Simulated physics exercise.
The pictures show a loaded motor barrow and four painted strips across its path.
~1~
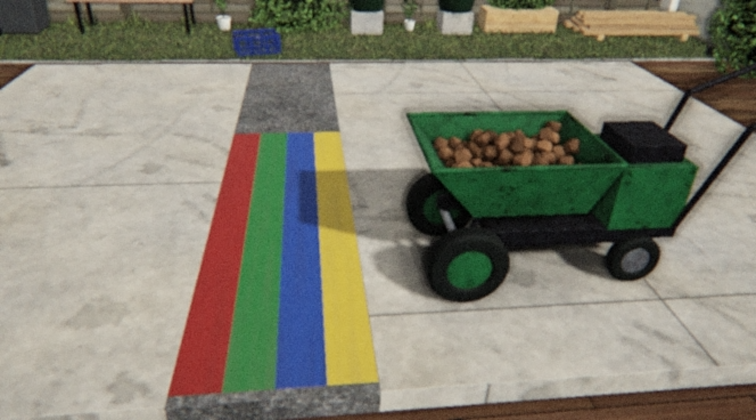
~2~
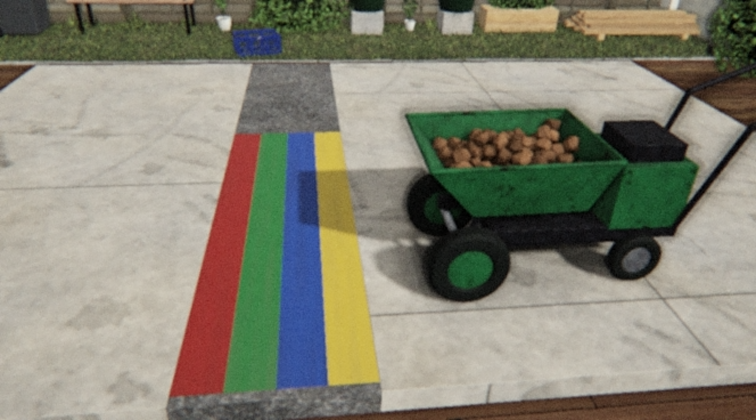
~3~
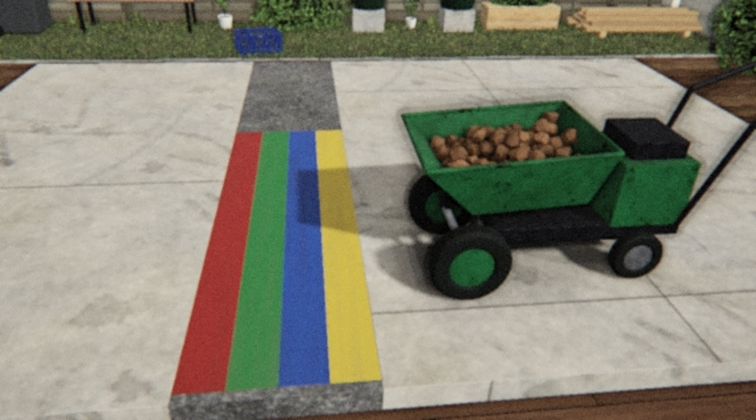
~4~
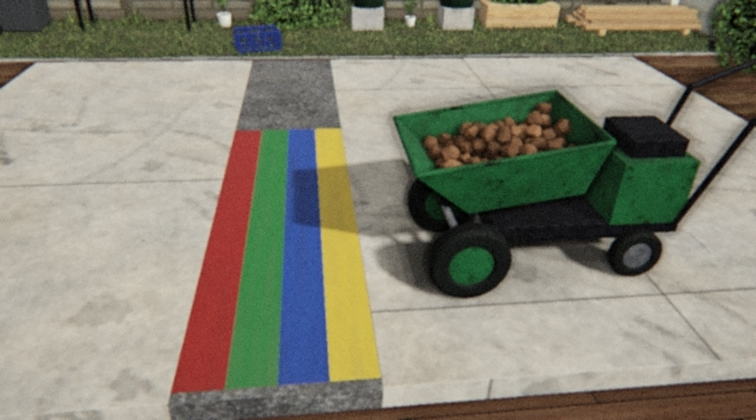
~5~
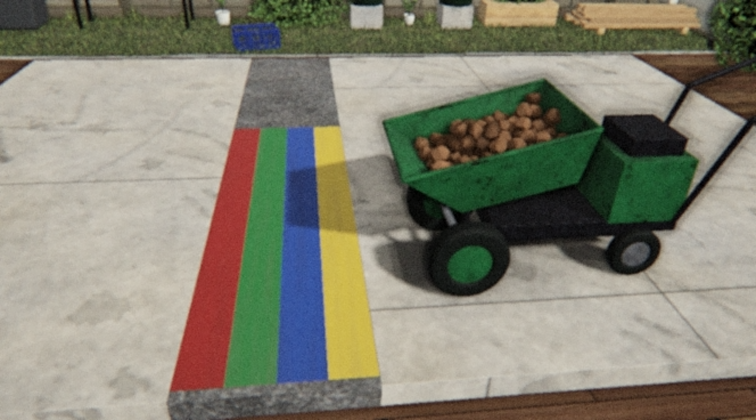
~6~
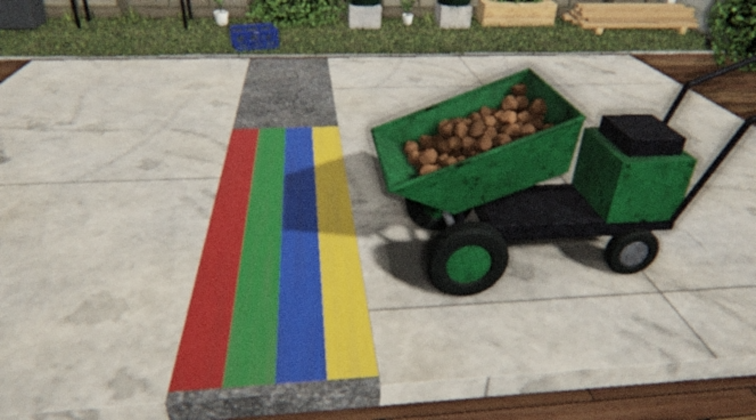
On a concrete slab beside four painted strips, a green barrow's loaded skip tilts left.
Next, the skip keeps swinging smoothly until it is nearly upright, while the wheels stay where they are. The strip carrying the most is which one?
That would be the blue strip.
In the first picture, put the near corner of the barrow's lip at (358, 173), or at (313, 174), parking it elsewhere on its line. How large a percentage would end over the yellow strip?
0 % and 0 %.
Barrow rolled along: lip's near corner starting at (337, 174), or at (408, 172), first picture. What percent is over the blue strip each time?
About 0 per cent, then about 30 per cent.
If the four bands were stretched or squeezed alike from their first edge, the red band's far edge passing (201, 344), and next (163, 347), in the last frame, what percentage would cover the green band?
The first gives around 20 per cent, the second around 20 per cent.
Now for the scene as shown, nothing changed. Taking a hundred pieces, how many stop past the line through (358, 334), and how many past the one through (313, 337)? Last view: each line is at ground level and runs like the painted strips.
Roughly 80 per cent, then roughly 60 per cent.
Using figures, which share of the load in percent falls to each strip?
The yellow strip gets close to 15, the blue strip close to 35, the green strip close to 15 and the red strip close to 15.
Soon, skip tipped steeply; all in the skip.
A while on, skip tipped right over; about half in the skip; a small part over the yellow strip; about a third over the blue strip; a small part over the green strip; a stray few over the red strip.
Towards the end, skip tipped right over; about a quarter in the skip; a small part over the yellow strip; about a third over the blue strip; about a quarter over the green strip; a small part over the red strip; a stray few off the paint.
Finally, skip tipped right over; about a quarter in the skip; a small part over the yellow strip; about a third over the blue strip; about a quarter over the green strip; a small part over the red strip; a stray few off the paint.
